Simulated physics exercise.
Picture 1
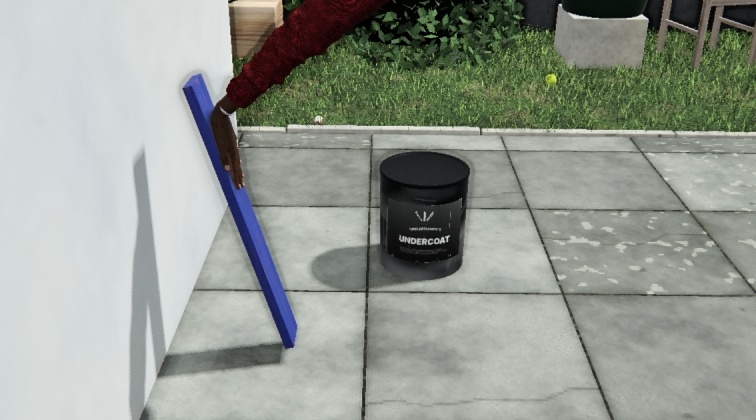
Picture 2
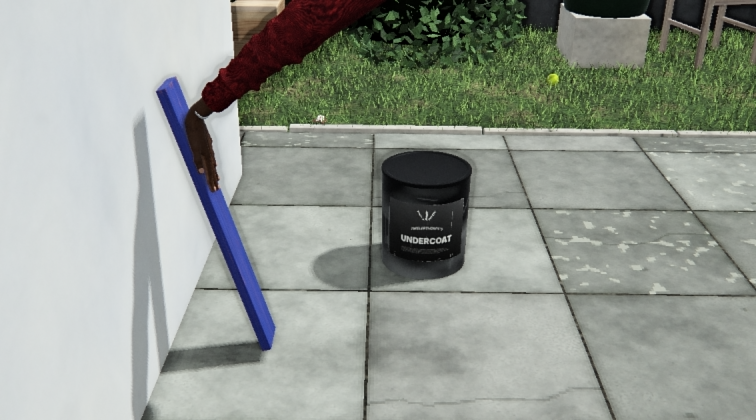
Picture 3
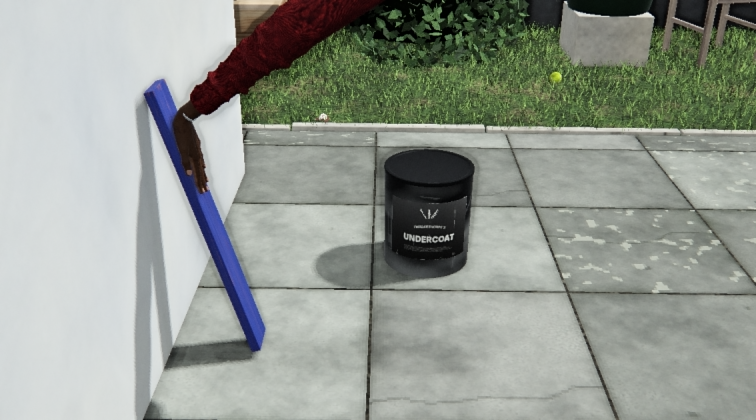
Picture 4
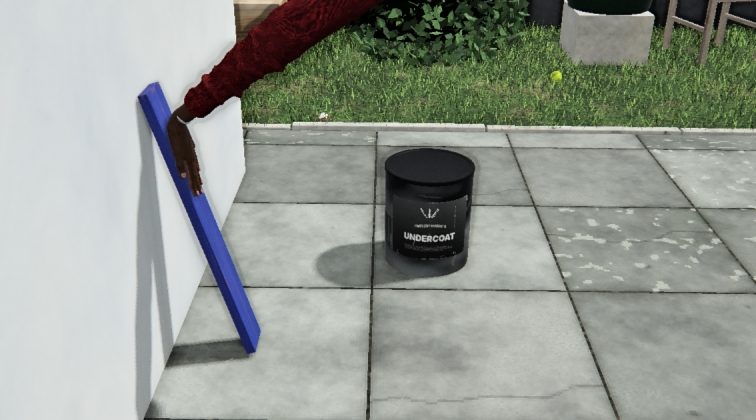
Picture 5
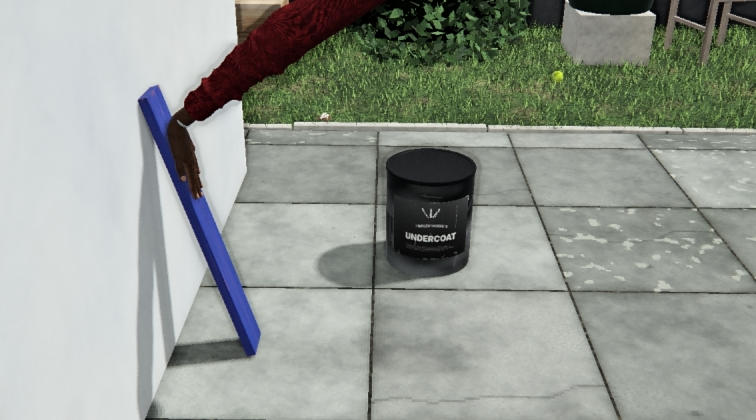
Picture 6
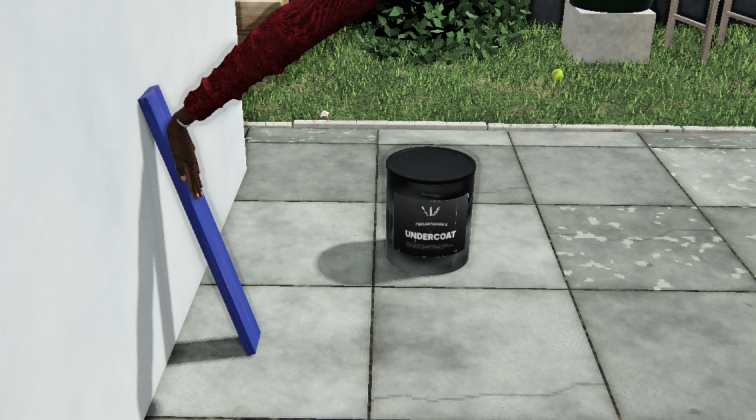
A blue plank moves slightly left in a hand and leans against the white wall.
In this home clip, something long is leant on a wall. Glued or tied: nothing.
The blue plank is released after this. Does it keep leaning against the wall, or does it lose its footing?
It keeps leaning.
Then, 0.30 s past the last view, nothing moves.
Then, 0.80 s past the last view, blue plank resting near (205, 228).
Finally, both still in place. Final places as the last picture's camera would see them, blue plank near (205, 228). The plank holds.
